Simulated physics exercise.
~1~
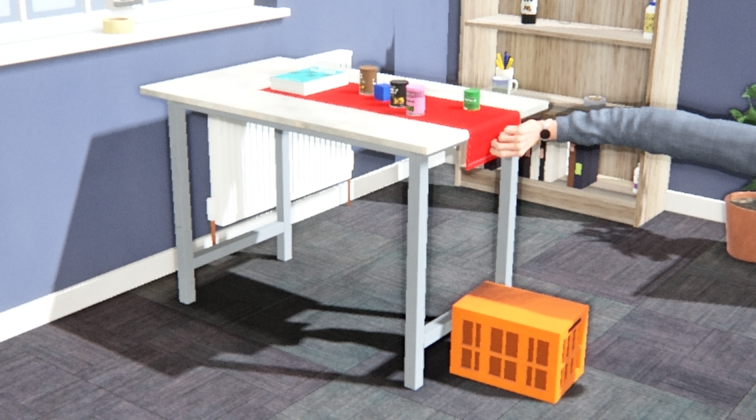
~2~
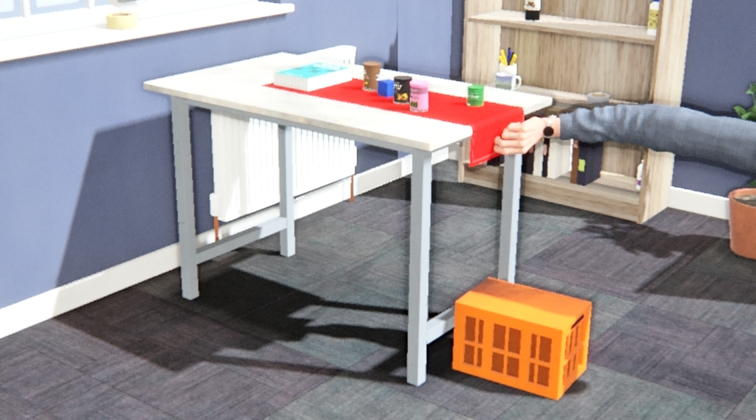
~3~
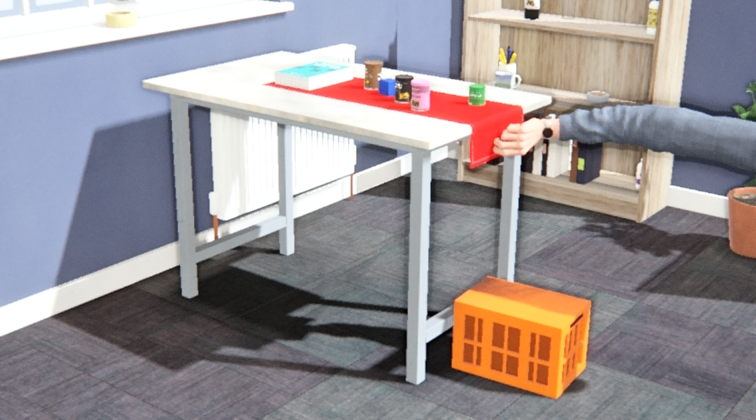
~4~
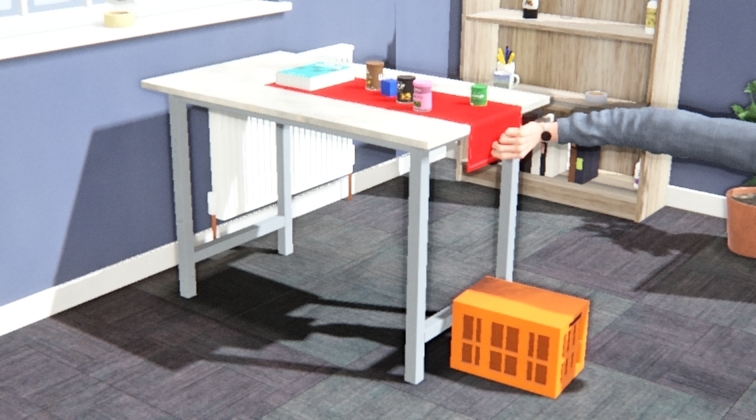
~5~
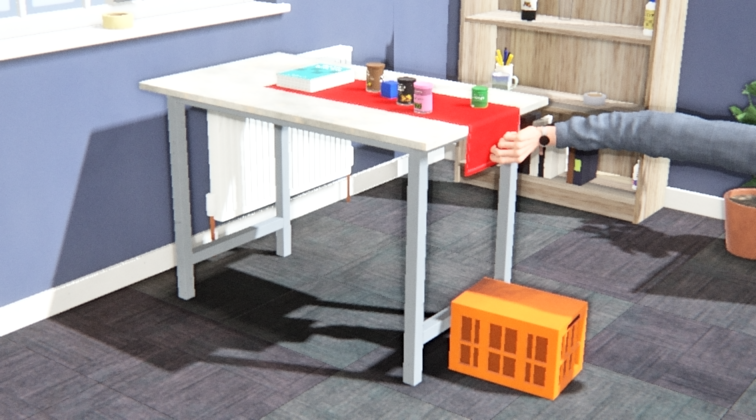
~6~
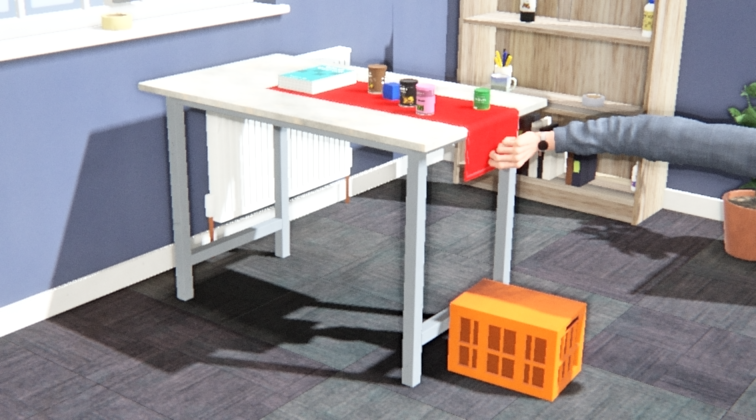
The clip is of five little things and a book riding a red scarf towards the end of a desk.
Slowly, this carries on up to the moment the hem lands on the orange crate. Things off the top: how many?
Exactly four drop.
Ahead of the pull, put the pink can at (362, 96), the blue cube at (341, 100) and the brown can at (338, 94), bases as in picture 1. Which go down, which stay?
In the end the pink can is still on top, the blue cube is still on top, and the brown can is still on top.
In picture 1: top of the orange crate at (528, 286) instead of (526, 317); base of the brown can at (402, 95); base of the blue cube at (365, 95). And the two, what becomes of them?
Brown can stays, blue cube stays.
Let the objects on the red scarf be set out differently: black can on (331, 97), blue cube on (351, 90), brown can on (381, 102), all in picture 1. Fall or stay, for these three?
The black can holds on, the blue cube does not fall, the brown can is carried off.
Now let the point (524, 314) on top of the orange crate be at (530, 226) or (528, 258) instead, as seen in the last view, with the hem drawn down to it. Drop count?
First height: 1; second height: 2.
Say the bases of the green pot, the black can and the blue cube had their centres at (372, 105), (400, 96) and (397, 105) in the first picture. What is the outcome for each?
Green pot: Goes. Black can: Goes. Blue cube: Goes.
Soon after, hem near (491, 205); green pot gone.
Then, hem near (490, 260); green pot, pink can and black can gone.
Further on, hem on the crate; green pot, pink can, black can and blue cube gone.
At rest, hem on the crate; green pot, pink can, black can and blue cube gone. Over the edge go four.
